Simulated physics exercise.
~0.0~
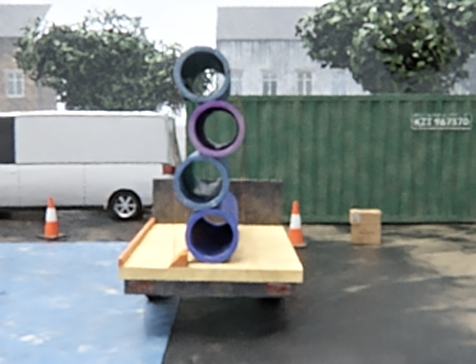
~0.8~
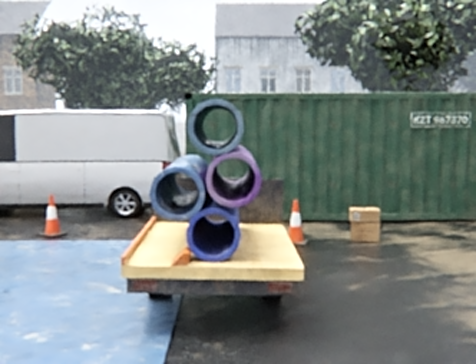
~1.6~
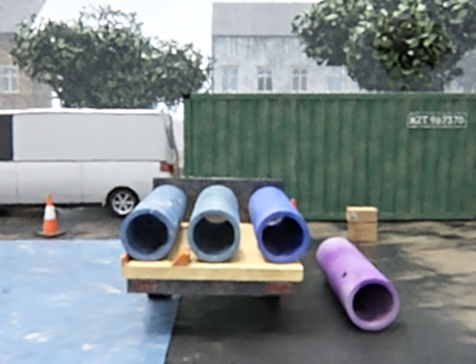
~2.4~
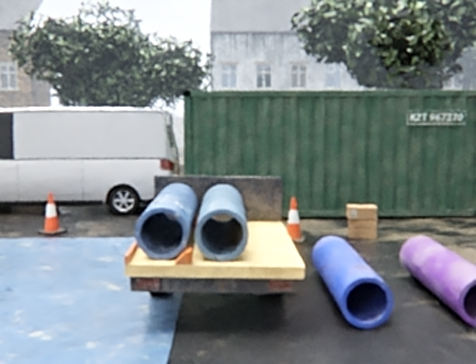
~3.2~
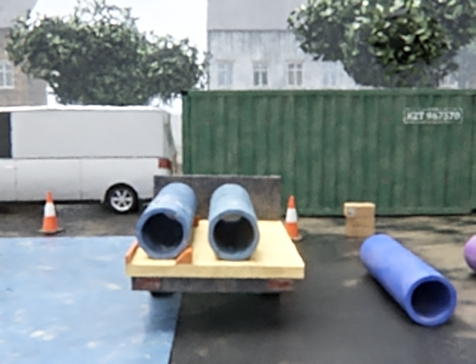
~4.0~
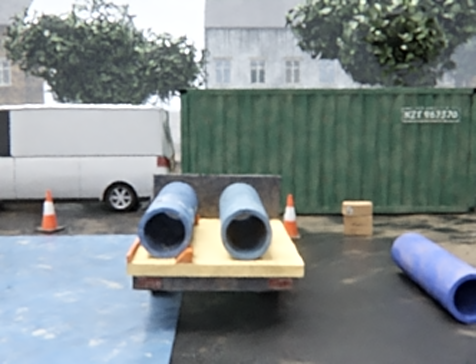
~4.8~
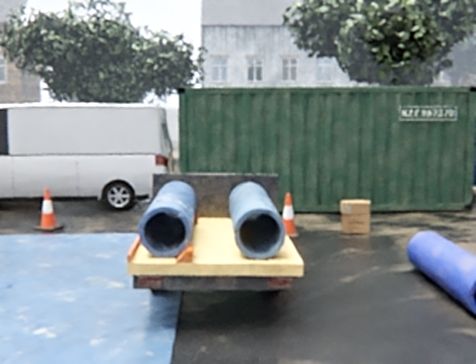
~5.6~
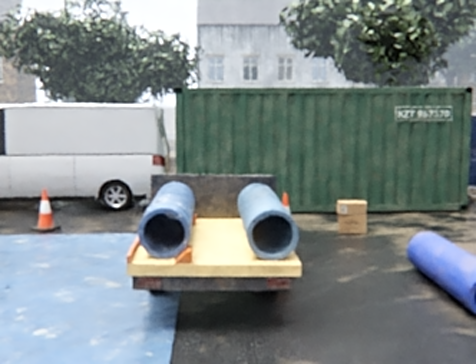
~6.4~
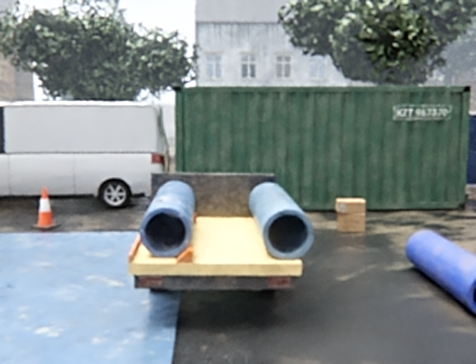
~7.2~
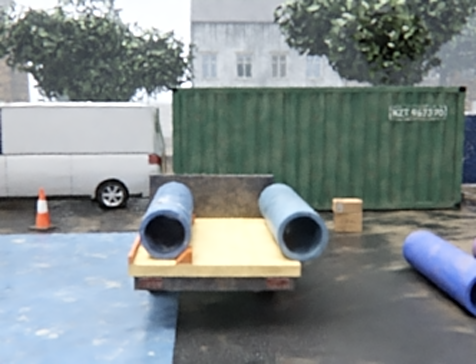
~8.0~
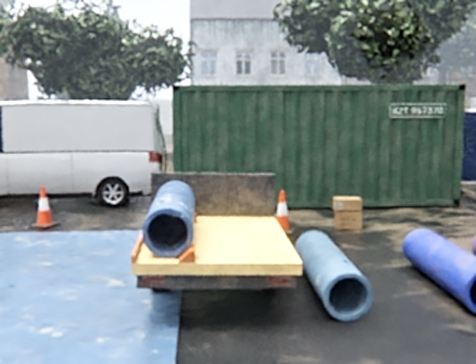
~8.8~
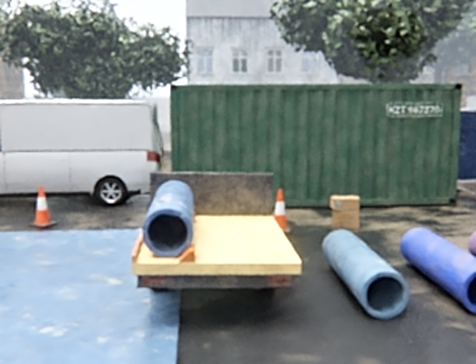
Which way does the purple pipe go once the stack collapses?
It goes to the right, dropping off that side of the trailer and rolling away across the ground.
